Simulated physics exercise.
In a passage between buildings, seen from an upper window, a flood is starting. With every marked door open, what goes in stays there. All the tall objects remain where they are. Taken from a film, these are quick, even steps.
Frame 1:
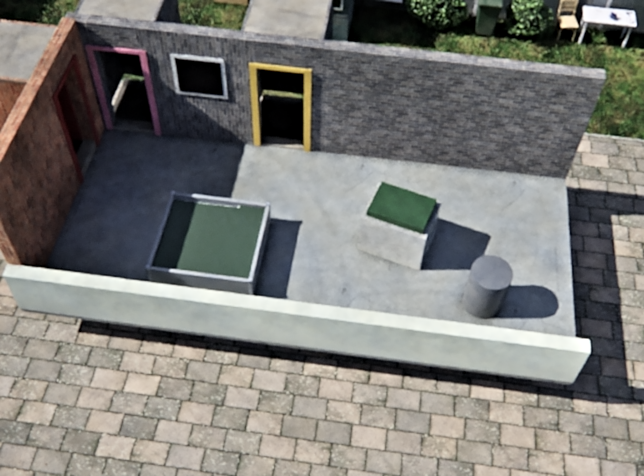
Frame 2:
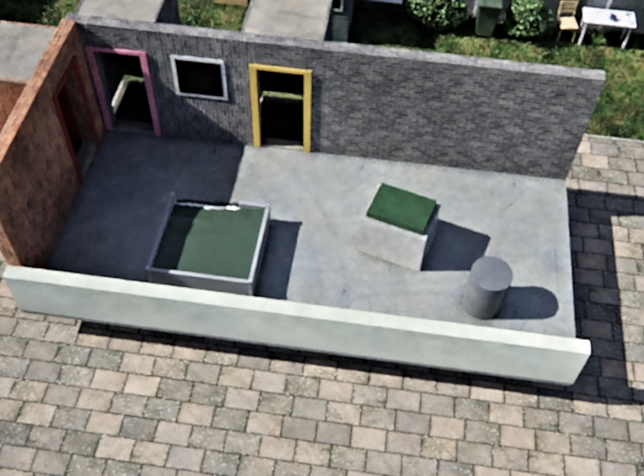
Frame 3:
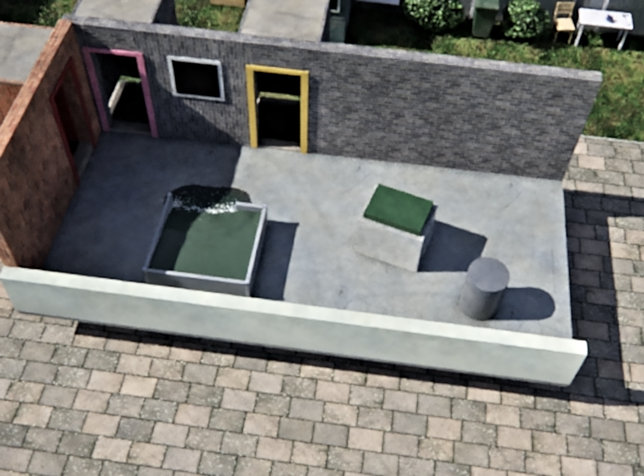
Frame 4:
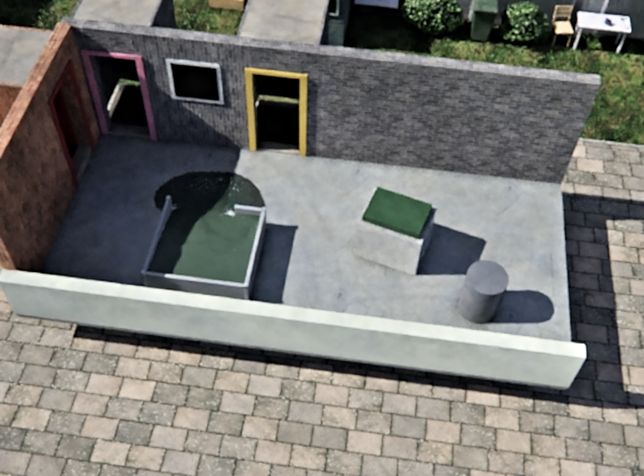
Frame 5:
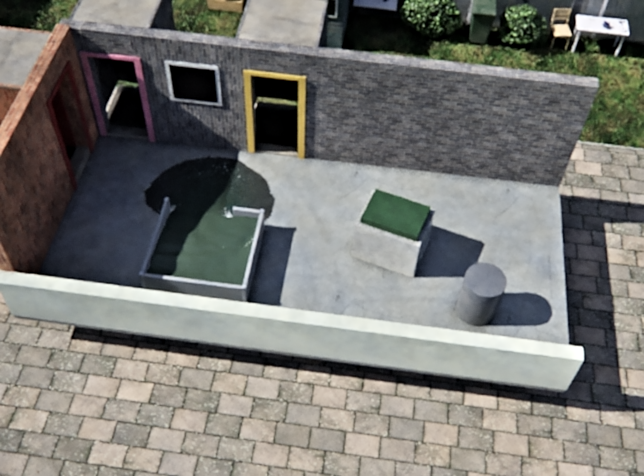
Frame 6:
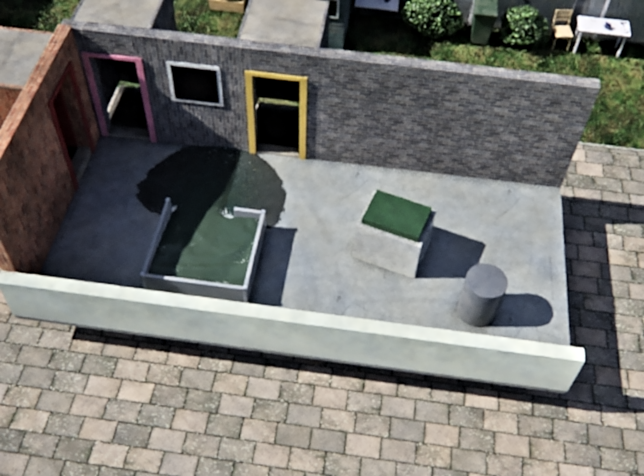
Water pours out through the far side of an open tank and spreads across the grey floor.
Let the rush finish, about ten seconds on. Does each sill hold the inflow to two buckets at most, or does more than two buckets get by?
Outcome: The yellow door will top two buckets, the red door will not top two buckets, the pink door will top two buckets.
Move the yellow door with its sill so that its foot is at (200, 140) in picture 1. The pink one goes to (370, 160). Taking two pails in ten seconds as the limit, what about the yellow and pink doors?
Yellow door tops the limit, pink door stays within it.
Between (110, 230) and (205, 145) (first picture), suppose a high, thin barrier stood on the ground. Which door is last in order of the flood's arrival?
My choice is the red-painted one.
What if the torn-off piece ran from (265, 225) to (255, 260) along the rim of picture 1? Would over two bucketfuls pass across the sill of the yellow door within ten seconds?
As I see it, the yellow door stays short of it.
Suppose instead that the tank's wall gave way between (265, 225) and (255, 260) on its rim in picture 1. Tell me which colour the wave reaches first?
I'd go with the one in yellow.
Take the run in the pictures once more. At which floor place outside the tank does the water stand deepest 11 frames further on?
Roughly at (99, 139).
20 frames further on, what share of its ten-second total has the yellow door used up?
Around 70 percent.
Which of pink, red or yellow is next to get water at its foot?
I say the yellow-painted one.
A moment on, water covers 15 % of the floor; the yellow door under two buckets in, the red door not reached, the pink door not reached.
Next, water covers 20 % of the floor; the yellow door over two buckets in, the red door wet at the sill, nothing in, the pink door under two buckets in.
Then, water covers 35 % of the floor; the yellow door over two buckets in, the red door under two buckets in, the pink door over two buckets in.
Later, water covers 60 % of the floor; the yellow door far over two buckets in, the red door under two buckets in, the pink door over two buckets in.
In the end, water covers 75 % of the floor; the yellow door far over two buckets in, the red door under two buckets in, the pink door over two buckets in.
